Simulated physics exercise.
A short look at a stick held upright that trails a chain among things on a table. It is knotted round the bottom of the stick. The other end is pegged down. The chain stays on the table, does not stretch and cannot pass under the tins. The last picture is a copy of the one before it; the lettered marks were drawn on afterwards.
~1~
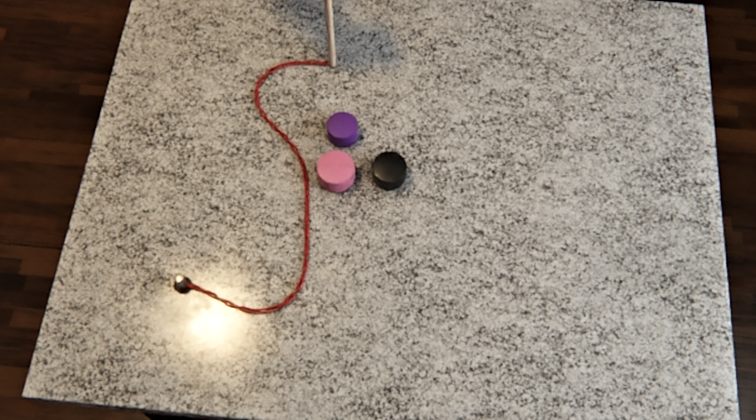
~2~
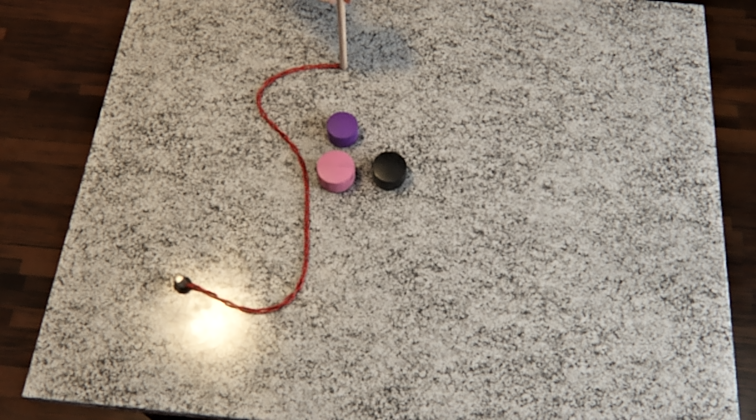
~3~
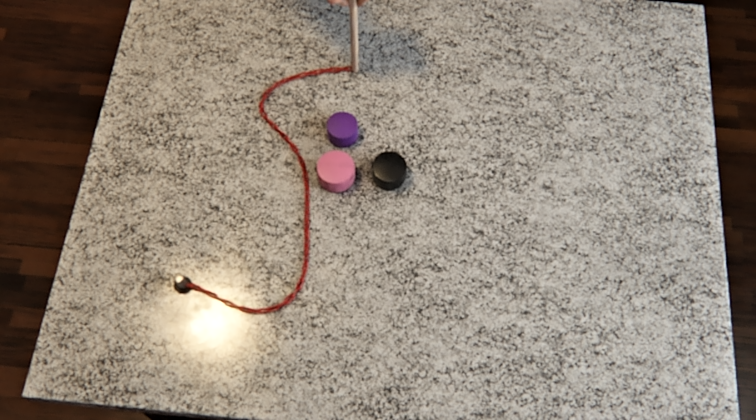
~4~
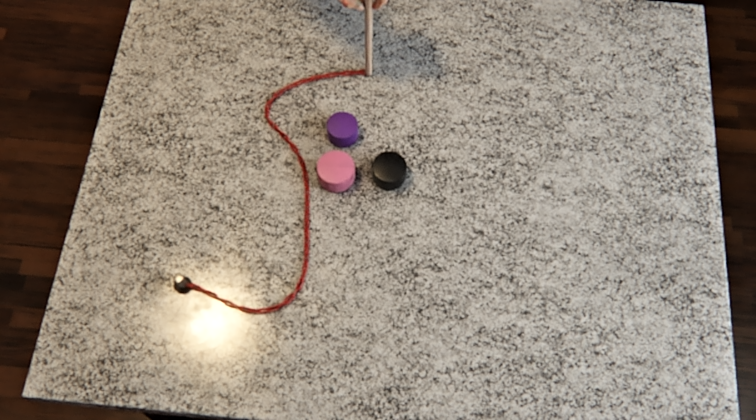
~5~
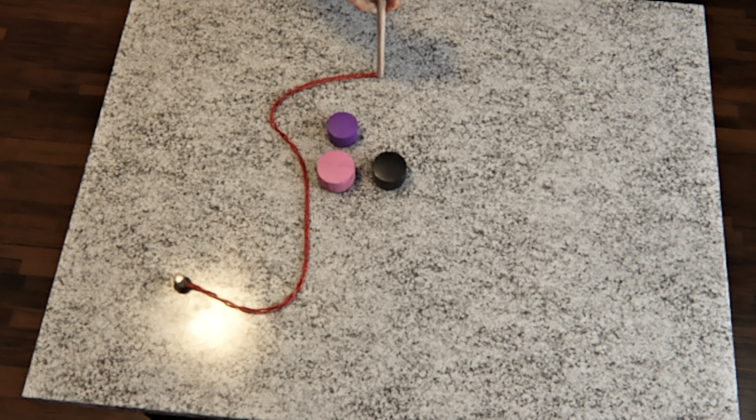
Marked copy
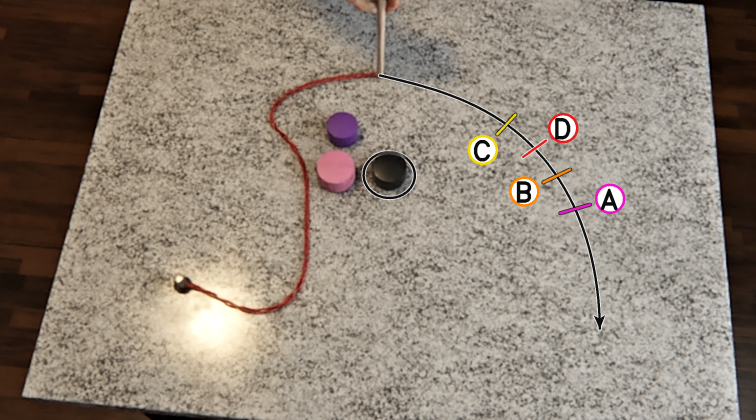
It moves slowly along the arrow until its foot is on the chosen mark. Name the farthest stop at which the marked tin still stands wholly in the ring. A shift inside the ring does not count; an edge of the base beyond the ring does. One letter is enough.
It can go as far as A.
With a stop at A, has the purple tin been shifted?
Yes.
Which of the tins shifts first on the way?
The purple one.
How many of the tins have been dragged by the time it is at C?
The count is none.
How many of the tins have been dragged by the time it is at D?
The count is none.
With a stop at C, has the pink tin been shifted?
No.
On the copy, A at (575, 209); B at (557, 176); C at (506, 124); D at (535, 149); the ring at (389, 175); the route from (380, 75) via (543, 157) to (600, 329).
On A. First, foot of the stick (462, 100); black tin (389, 171).
Then, foot of the stick (533, 148); black tin (389, 171).
Finally, foot of the stick (575, 209); black tin (389, 171); purple tin (360, 152); the black tin is still in its ring.
By contrast, B is safe but short; C is safe but short; D is safe but short.
